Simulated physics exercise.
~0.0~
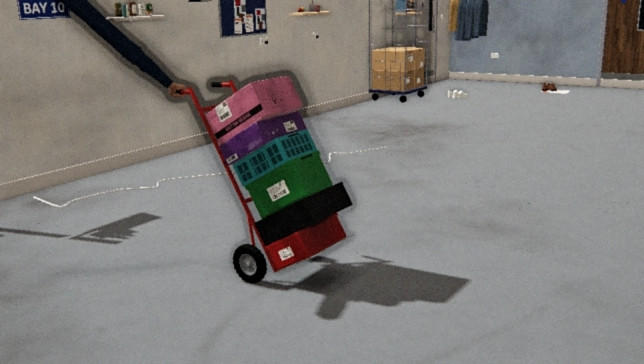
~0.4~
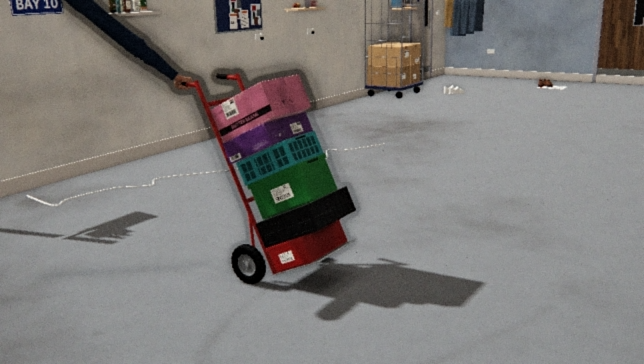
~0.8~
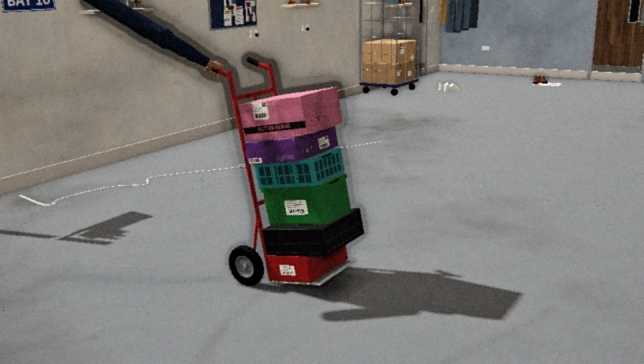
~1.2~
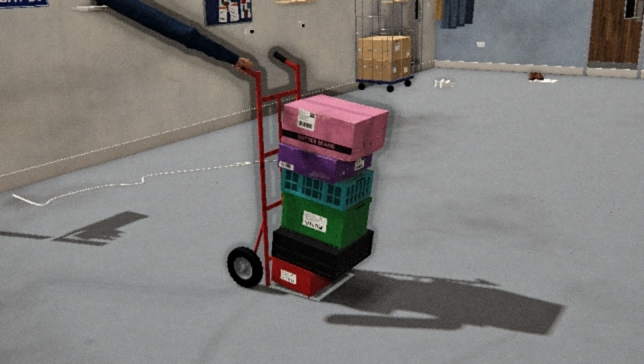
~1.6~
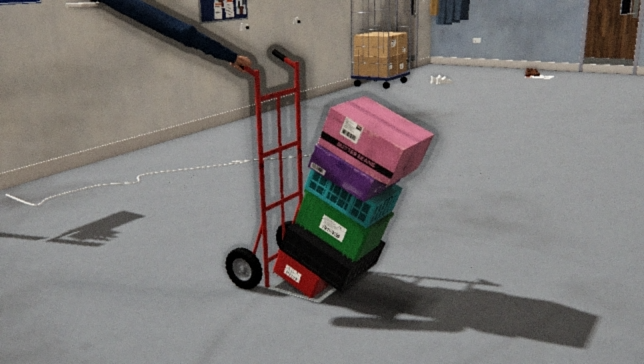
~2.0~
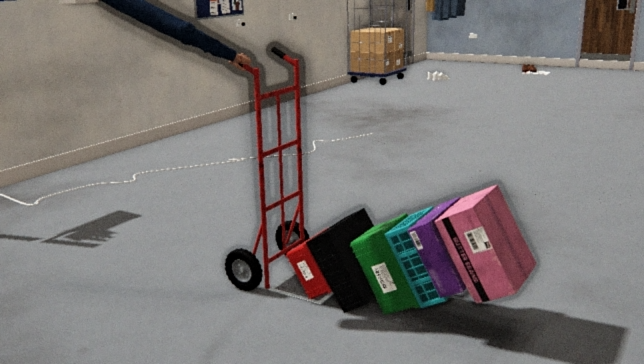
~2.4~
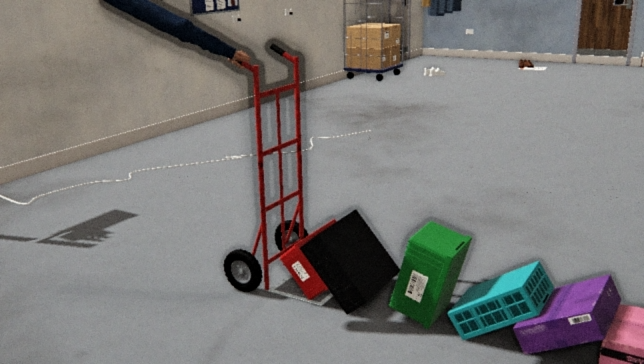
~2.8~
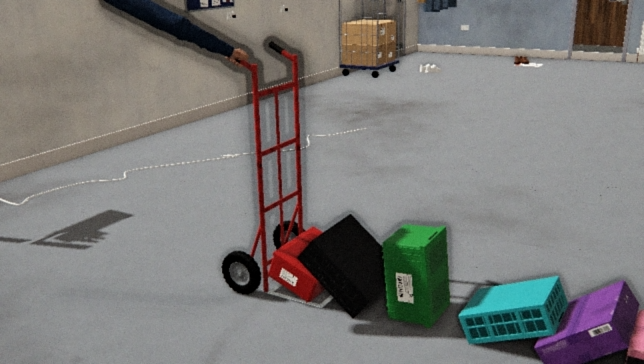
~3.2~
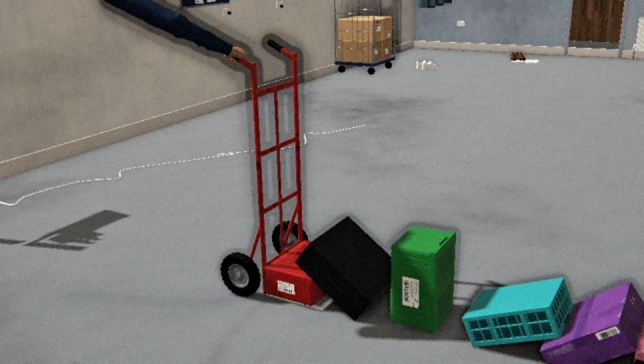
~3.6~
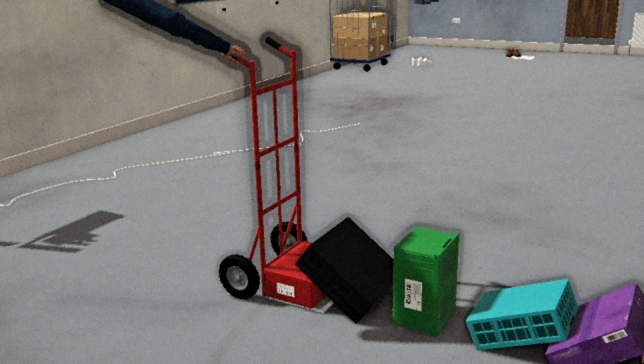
At the start, an arm in a dark sleeve holds a red hand truck tilted back, loaded with a stack of pink, purple, turquoise, green, black and red boxes and crates. The truck swings forward until it stands upright on its plate. The stack keeps going, tipping away from the frame and toppling to the right. The pink, purple, turquoise and green pieces spill onto the floor in a row, the pink one sliding out of view. Finally, the black crate leans against the red tote, which stays at the foot of the upright truck.
